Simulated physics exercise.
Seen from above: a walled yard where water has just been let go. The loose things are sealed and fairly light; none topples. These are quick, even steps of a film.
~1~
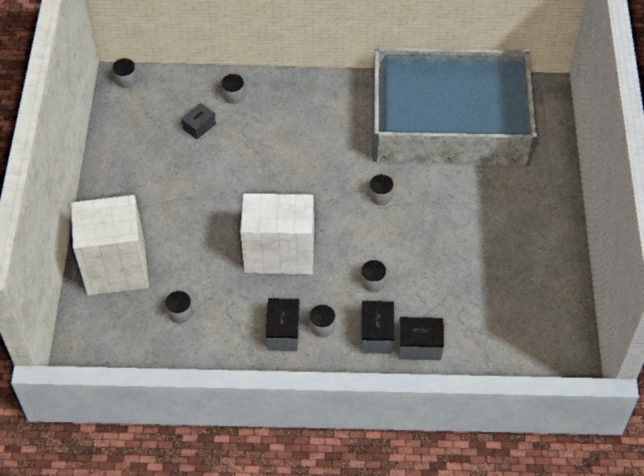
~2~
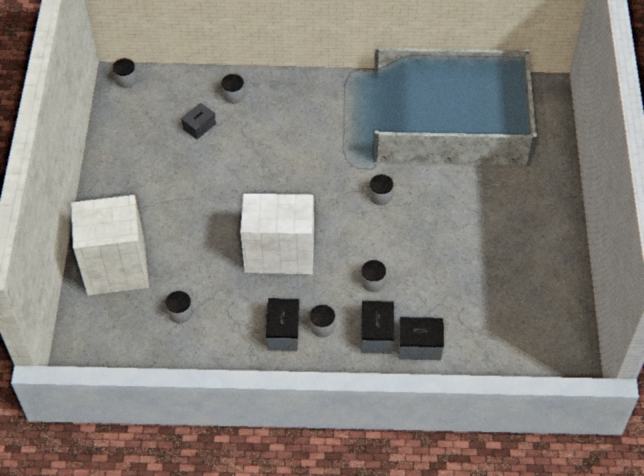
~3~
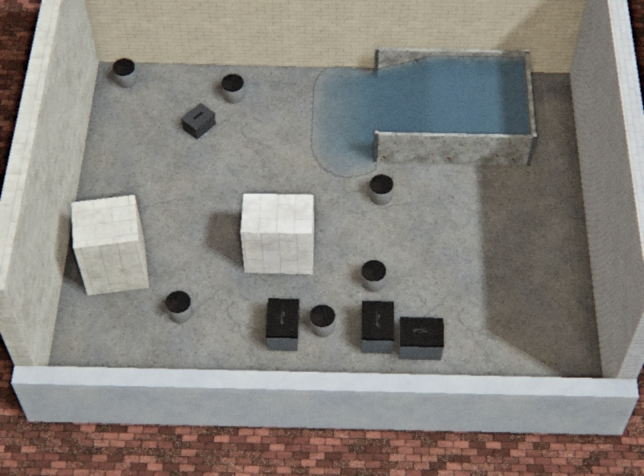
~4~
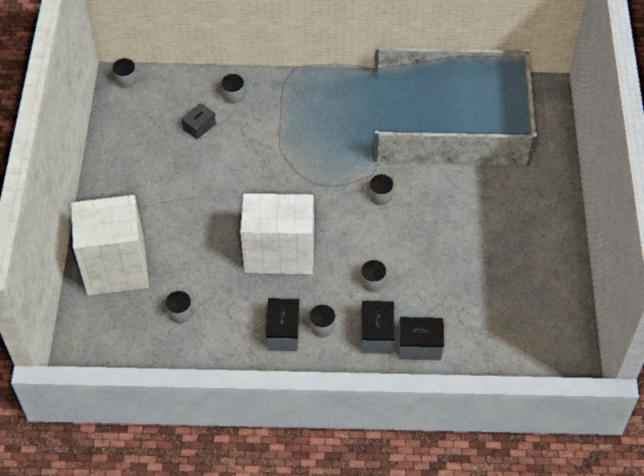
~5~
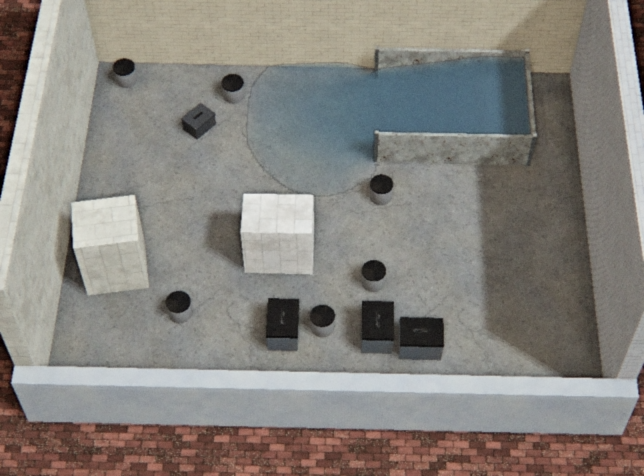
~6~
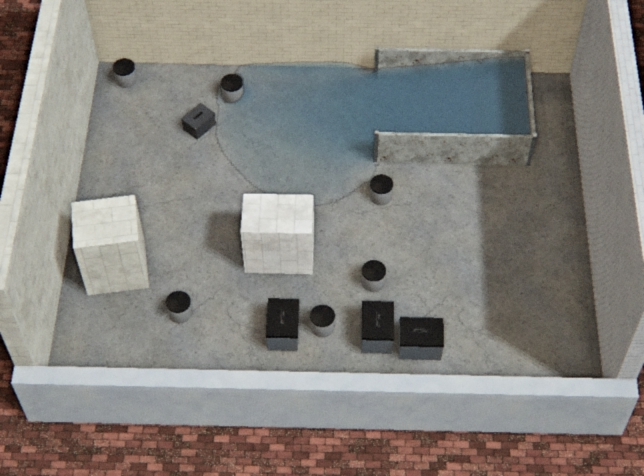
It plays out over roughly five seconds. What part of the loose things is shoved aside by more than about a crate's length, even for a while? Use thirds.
That comes to less than a third.
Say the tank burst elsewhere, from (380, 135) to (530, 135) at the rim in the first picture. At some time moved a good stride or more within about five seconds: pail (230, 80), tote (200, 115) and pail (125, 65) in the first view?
One after the other: Not that far, short of that, no.
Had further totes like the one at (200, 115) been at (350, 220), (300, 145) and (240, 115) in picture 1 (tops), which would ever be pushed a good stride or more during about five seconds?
As listed: Less than that, shifted that much, that far or more.
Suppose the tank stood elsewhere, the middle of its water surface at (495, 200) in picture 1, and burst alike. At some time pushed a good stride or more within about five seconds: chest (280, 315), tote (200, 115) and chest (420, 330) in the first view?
One after the other: Moved that far, that far or more, short of that.
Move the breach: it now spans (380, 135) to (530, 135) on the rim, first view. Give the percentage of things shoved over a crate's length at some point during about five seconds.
Roughly 60 per cent.
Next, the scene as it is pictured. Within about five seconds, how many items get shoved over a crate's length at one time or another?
It comes to 3.
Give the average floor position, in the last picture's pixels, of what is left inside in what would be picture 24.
Roughly at (264, 265).
A moment on, 0 of 10 are well off their spots; 0 afloat.
Next, 2 of 10 are well off their spots; 3 afloat.
Later, 3 of 10 are well off their spots; 3 afloat.
In the end, 3 of 10 are well off their spots, and 3 have been at some point; 3 afloat.
